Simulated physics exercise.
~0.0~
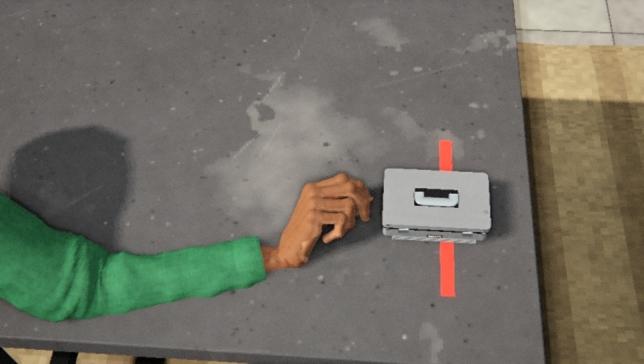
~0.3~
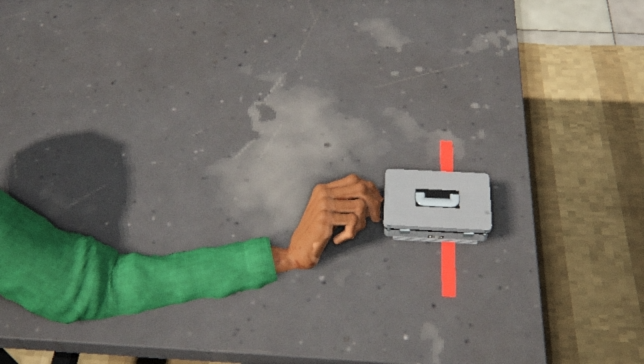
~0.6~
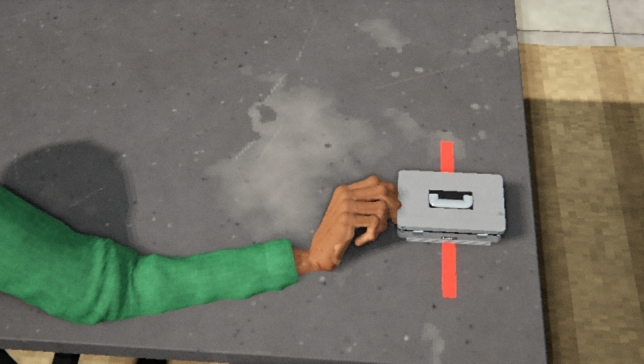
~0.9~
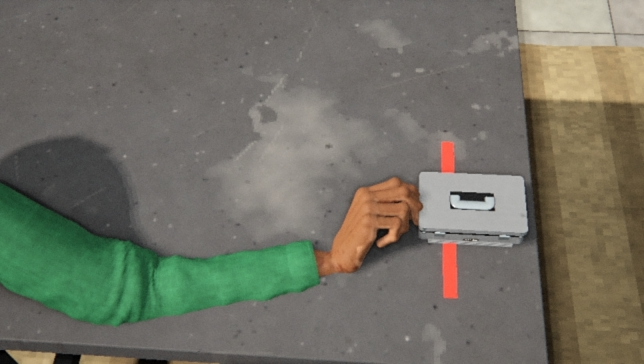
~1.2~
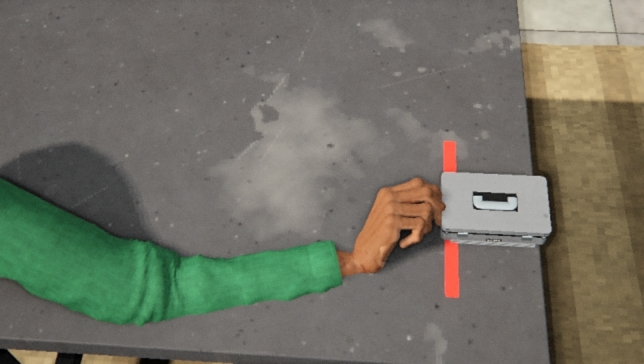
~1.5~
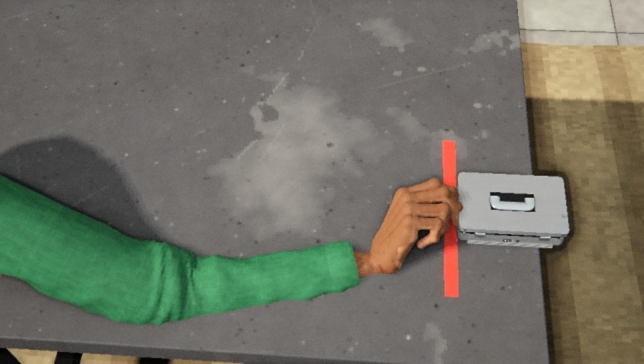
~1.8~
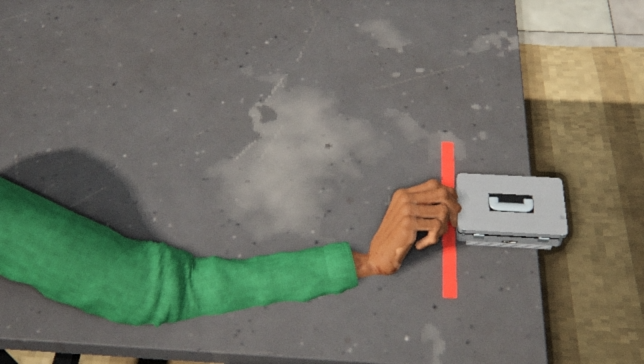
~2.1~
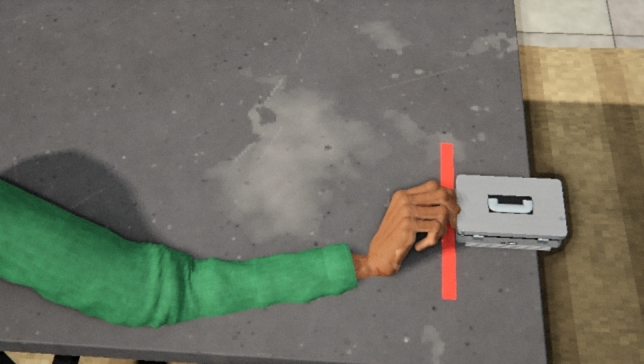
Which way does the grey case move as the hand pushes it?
The grey case moves to the right, towards the edge of the table.
